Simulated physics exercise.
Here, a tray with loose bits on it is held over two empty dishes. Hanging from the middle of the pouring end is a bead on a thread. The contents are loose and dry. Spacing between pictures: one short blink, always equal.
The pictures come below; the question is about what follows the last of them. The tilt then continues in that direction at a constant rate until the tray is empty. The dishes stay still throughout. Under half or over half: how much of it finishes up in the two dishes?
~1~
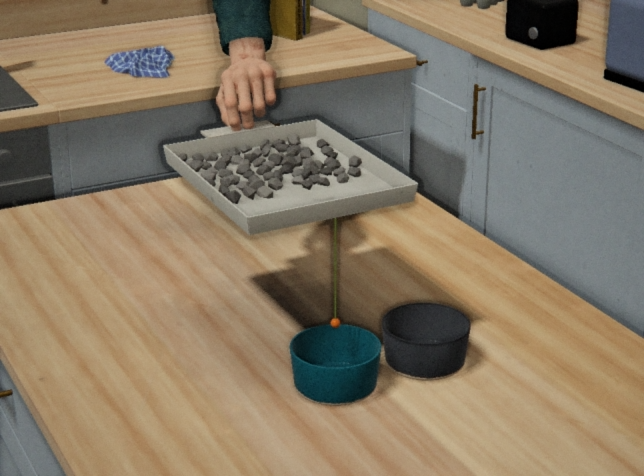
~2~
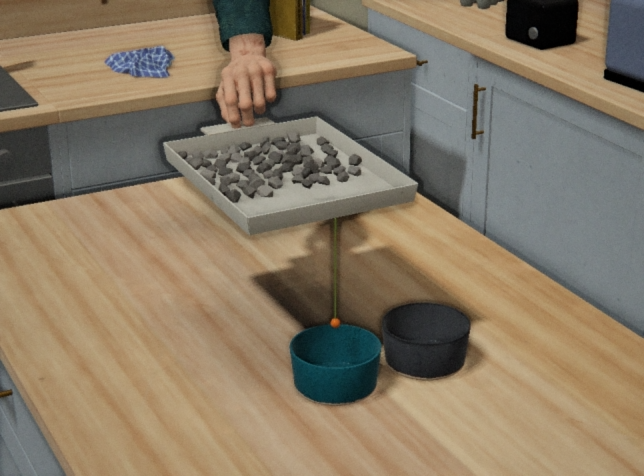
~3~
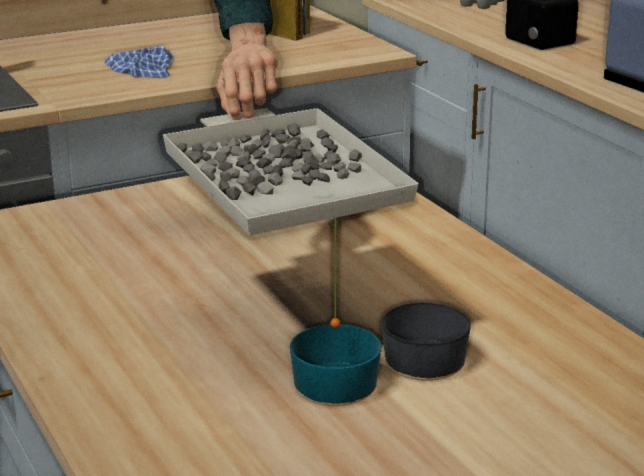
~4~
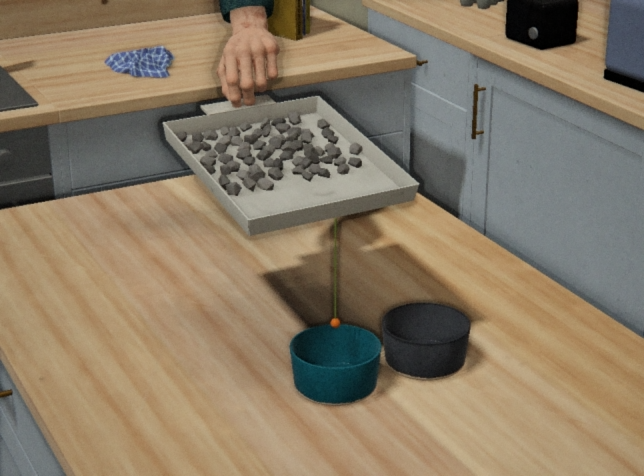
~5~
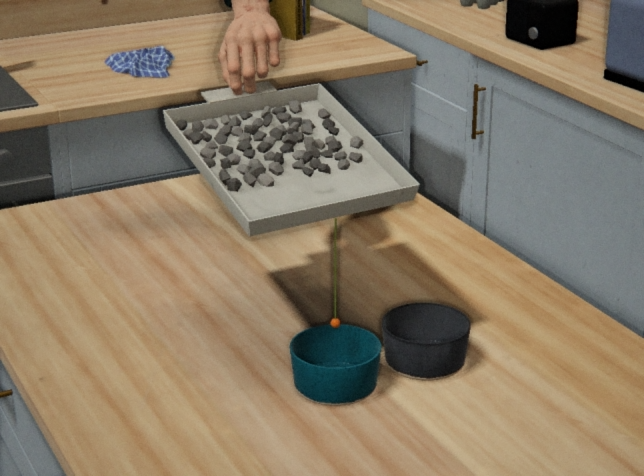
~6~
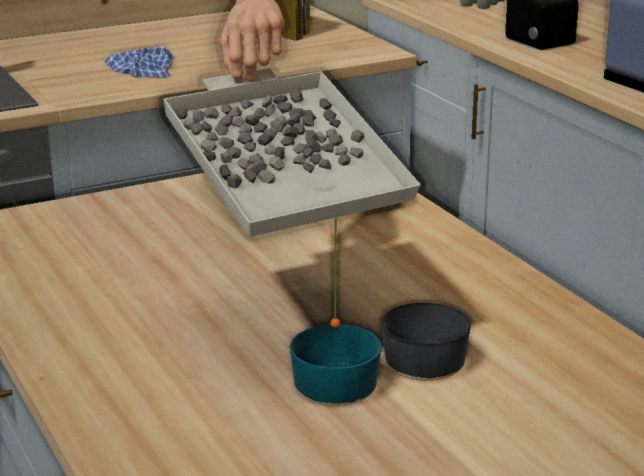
The dishes will catch only a minority of the load.
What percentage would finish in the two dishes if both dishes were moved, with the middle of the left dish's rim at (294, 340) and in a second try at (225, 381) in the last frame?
It would be near 0 per cent first and near 50 per cent second.
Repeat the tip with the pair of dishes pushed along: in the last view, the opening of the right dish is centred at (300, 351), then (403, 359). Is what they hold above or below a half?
In turn: Below a half; most of it.
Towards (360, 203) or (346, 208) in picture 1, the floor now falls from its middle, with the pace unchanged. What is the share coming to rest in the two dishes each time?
The first try would leave around 80 per cent there, the second around 60 per cent.
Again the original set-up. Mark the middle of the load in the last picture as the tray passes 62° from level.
(321, 198).
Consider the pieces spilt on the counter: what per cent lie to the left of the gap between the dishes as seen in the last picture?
Roughly 50 percent.
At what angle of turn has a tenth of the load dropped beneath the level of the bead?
Roughly 75 degrees at that moment.
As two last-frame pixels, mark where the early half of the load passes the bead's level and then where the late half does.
It passes near (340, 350) first and then near (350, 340).
Shortly afterwards, tray tipped steeply; all but a few on the tray; a little in the air.
Next, tray tipped past a quarter turn; near half on the tray; a little in the left dish; only a few in the right dish; near a quarter outside both; a little in the air.
Some moments later, tray tipped past a quarter turn; near a quarter in the left dish; only a few in the right dish; near two thirds outside both.
In the end, tray tipped past a quarter turn; near a quarter in the left dish; only a few in the right dish; near two thirds outside both.
